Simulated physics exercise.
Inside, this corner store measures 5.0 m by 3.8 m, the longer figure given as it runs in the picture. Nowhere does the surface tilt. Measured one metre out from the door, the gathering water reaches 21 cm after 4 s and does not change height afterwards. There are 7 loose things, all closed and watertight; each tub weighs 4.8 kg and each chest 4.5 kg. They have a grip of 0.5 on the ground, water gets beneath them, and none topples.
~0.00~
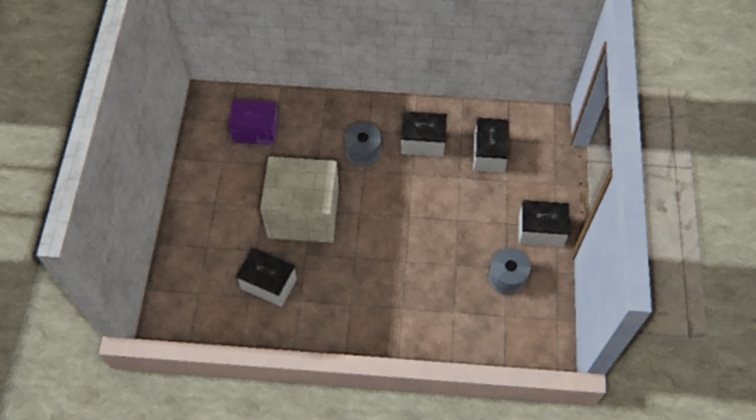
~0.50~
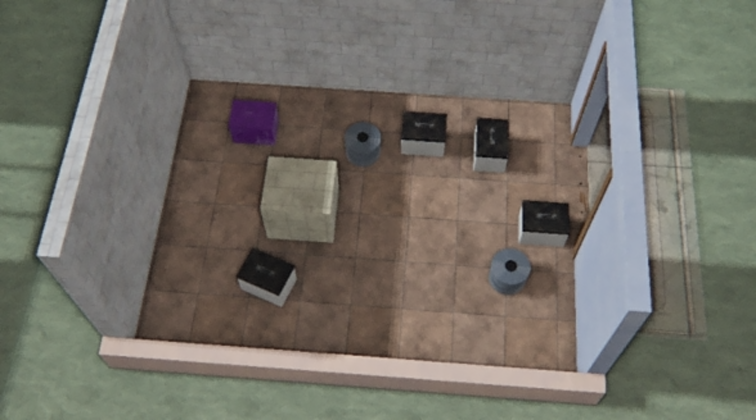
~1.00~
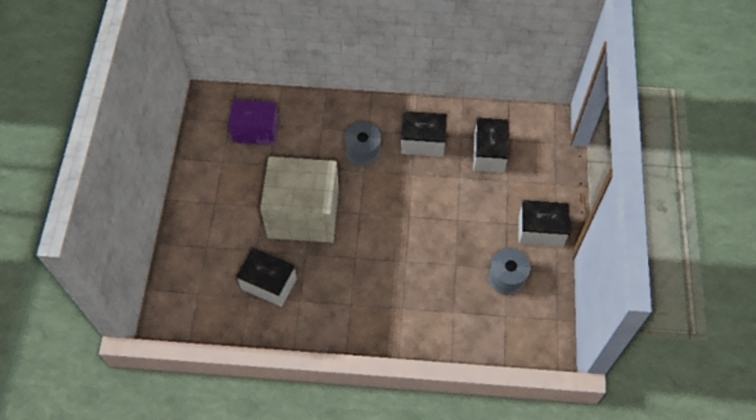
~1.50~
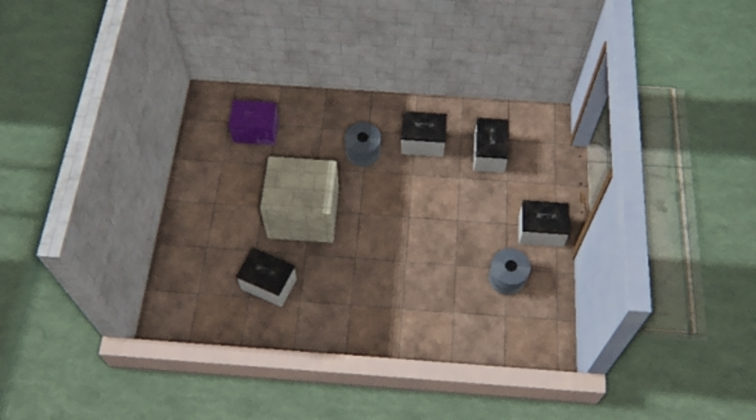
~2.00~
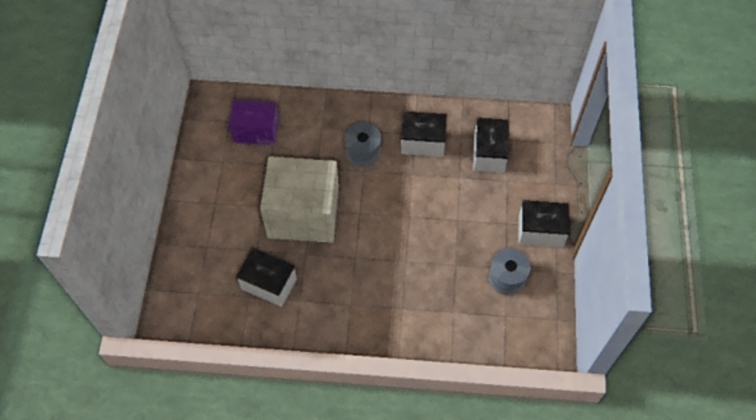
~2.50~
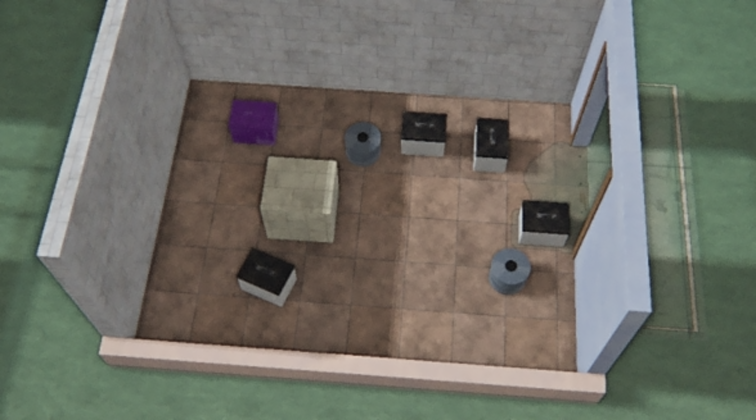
A small walled room with boxes stays still as faint water begins spreading in on the right.
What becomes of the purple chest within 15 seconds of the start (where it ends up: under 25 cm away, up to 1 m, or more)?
It is going to make a long trip.
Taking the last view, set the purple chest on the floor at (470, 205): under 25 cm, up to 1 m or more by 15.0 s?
In that run it wanders far off.
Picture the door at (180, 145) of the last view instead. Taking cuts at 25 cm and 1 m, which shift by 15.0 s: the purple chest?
Well, the purple chest really gets moving far.
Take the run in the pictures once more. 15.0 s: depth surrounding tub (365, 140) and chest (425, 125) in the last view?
Around 12 cm and 14 cm.
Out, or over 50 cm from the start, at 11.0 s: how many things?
At that moment it comes to 5.
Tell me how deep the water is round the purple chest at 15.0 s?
Near 14 cm deep.
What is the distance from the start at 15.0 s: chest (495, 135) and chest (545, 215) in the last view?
In turn: 300 cm, 400 cm.
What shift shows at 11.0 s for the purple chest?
About 80 cm out of place.
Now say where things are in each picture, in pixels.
In the first frame, the purple chest at (253, 114) rests on the ground; water covers 0.0 m2; 0 of 7 have shifted.
In the second frame, the purple chest at (253, 114) rests on the ground; 0.0 m2 under water; 0 of 7 have shifted.
In the third frame, the purple chest at (253, 114) rests on the ground; 0.0 m2 under water; 0 of 7 have shifted.
In the fourth frame, the purple chest at (253, 114), on the bottom; water covers 0.0 m2; 0 of 7 have shifted.
In the fifth frame, the purple chest at (253, 114) rests on the ground; water covers 0.0 m2; 0 of 7 have shifted.
In the sixth frame, the purple chest at (253, 114), on the bottom; 0.6 m2 under water; 0 of 7 have shifted.
After 3.5 s the purple chest is near (253, 114), 0.0 m from its start, aground; 0 afloat.
After 6.8 s the purple chest is near (200, 102), 0.7 m from its start, afloat; 5 afloat.
After 11.0 s the purple chest is near (193, 108), 0.7 m from its start, afloat; 7 afloat.
After 15.0 s the purple chest is near (212, 253), 2.0 m from its start, afloat; 7 afloat.
